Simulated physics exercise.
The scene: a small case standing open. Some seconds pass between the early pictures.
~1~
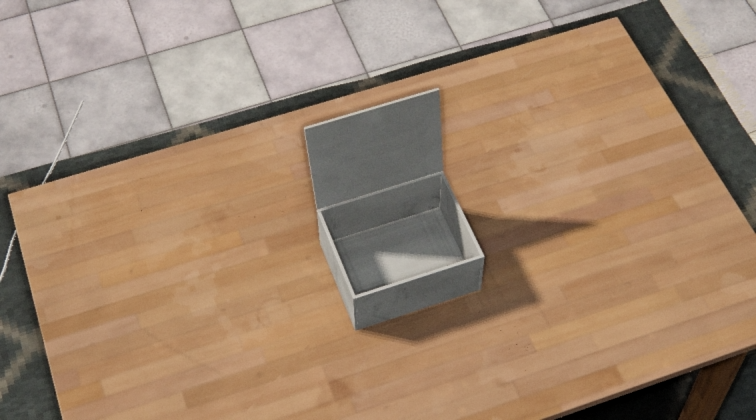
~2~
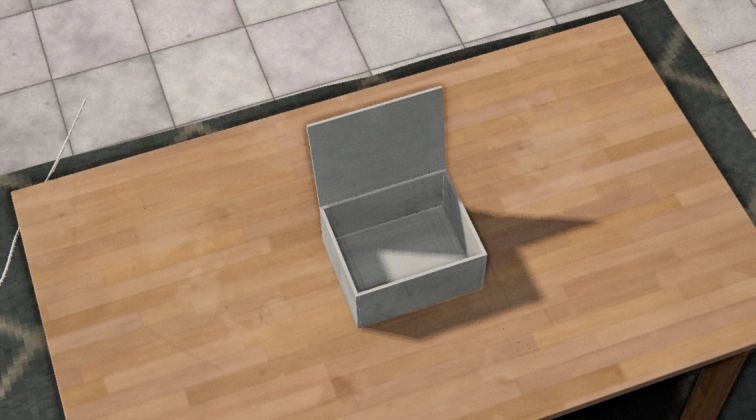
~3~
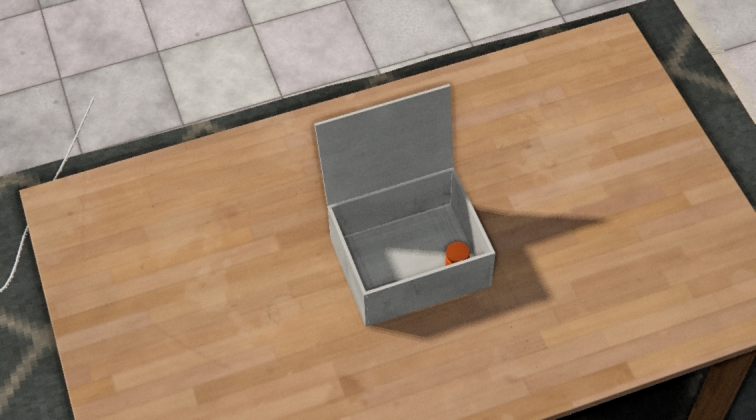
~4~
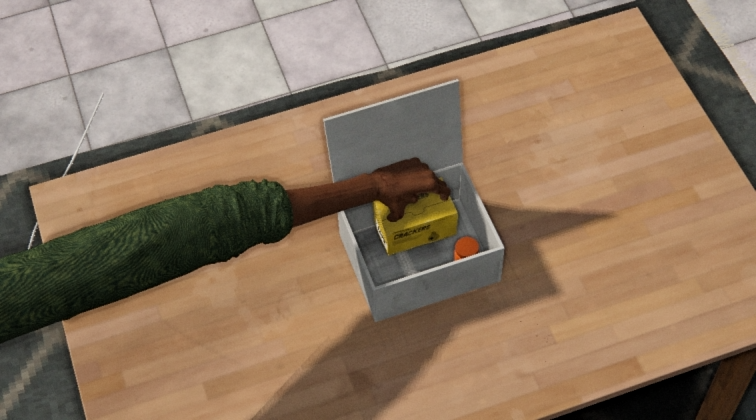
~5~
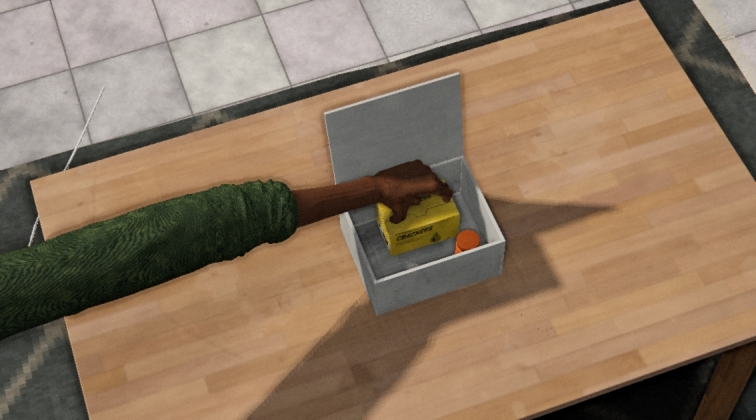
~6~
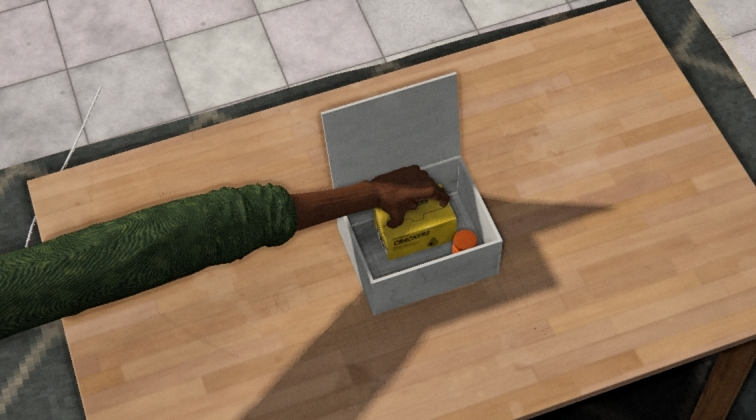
At first, a small gray case stands open and empty on a wooden table. An orange object then appears inside, near the front right. Next, an arm in a green sleeve reaches in from the left with a yellow carton, lowering it slightly into the case, the hand still holding it.
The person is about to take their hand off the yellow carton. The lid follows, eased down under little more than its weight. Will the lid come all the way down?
The lid shuts flat.
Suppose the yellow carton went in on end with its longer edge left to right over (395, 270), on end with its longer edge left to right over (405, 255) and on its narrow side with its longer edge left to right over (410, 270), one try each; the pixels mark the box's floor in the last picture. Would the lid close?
First try: It stays ajar; second try: It is held up; third try: It shuts flat.
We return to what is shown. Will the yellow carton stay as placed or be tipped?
The yellow carton keeps its pose.
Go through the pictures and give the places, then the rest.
In the first picture, the last thing is not in view yet.
In the second picture, the last thing is not in view yet.
In the third picture, the last thing is not in view yet.
In the fourth picture, still above its spot; yellow carton (415, 217).
In the fifth picture, still above its spot; yellow carton (418, 218).
In the sixth picture, put in, still held; yellow carton (415, 223).
Then, 1.50 s past the last view, lid 72° above the rim.
Then, 1.80 s past the last view, lid 35° above the rim.
Finally, lid shut; both still in place. Final places as the last picture's camera would see them, yellow carton near (415, 223).
